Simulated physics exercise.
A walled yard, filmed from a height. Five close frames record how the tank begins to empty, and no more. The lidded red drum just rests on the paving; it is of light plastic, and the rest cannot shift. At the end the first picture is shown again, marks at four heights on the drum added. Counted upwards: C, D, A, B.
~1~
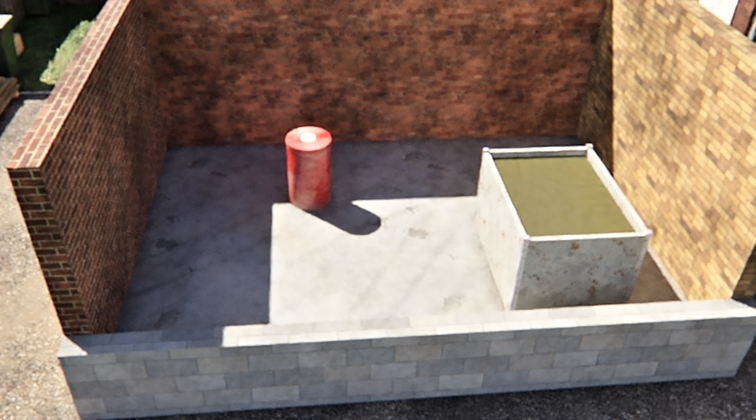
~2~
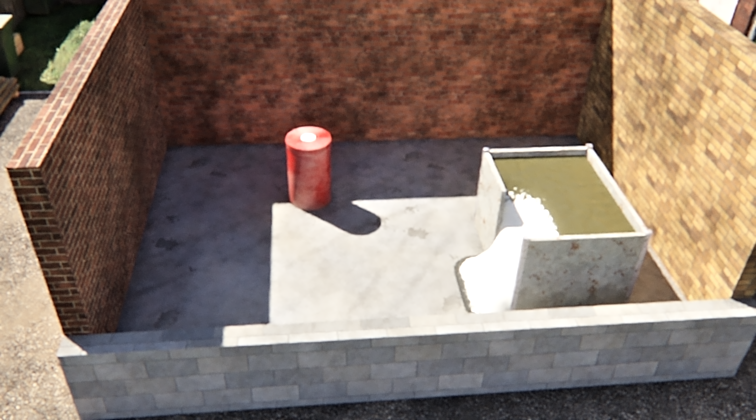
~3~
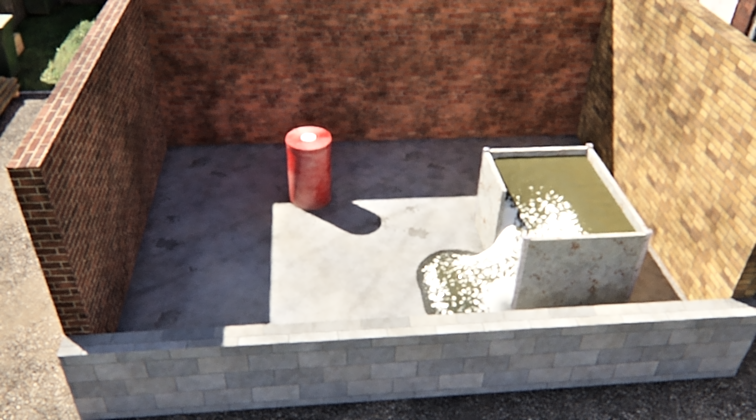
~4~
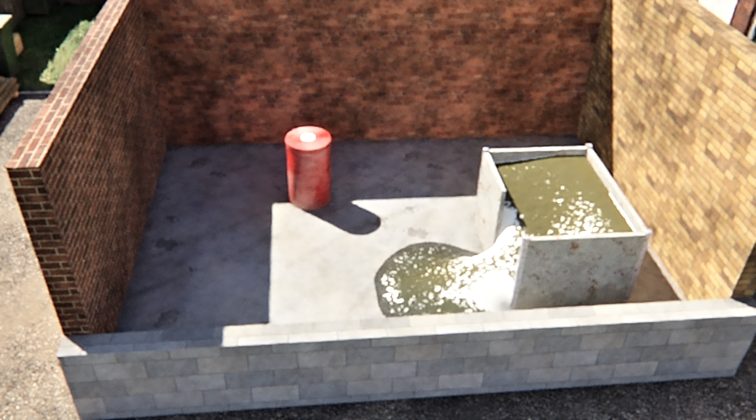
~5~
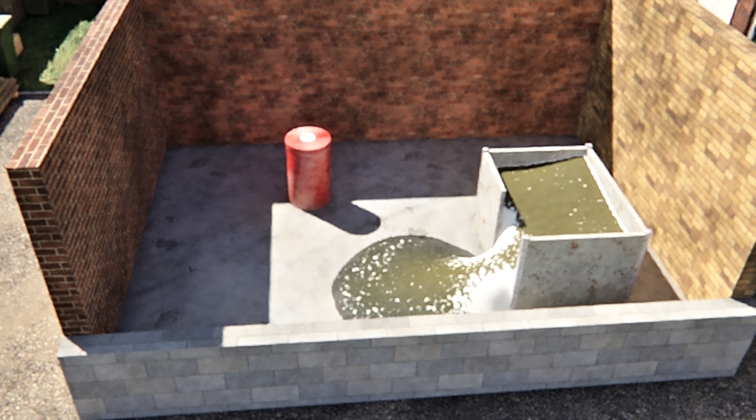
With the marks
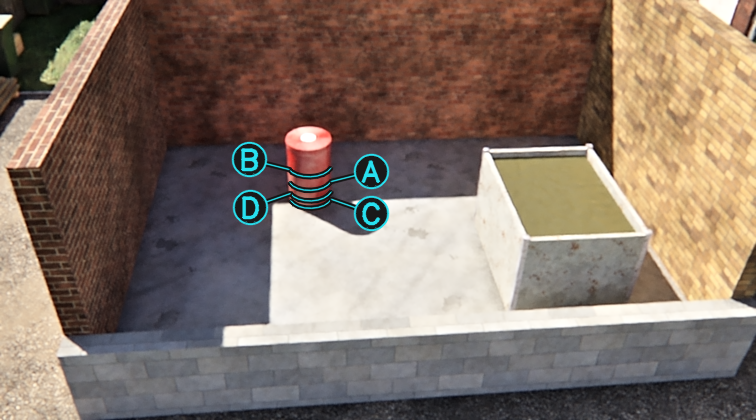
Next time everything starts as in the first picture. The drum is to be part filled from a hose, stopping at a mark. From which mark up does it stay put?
It is D.
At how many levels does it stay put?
Three of the four.
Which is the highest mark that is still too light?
That is mark C.
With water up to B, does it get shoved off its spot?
No, not at all.
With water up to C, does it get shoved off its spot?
Yes, that goes wrong.
On the marked copy, A at (310, 190); B at (310, 176); C at (311, 208); D at (311, 200); from the bottom up C, D, A, B.
Choosing A, it does not move.
Choosing B, it does not move.
Choosing C, it is pushed about twice its own width away.
Choosing D, it does not move.
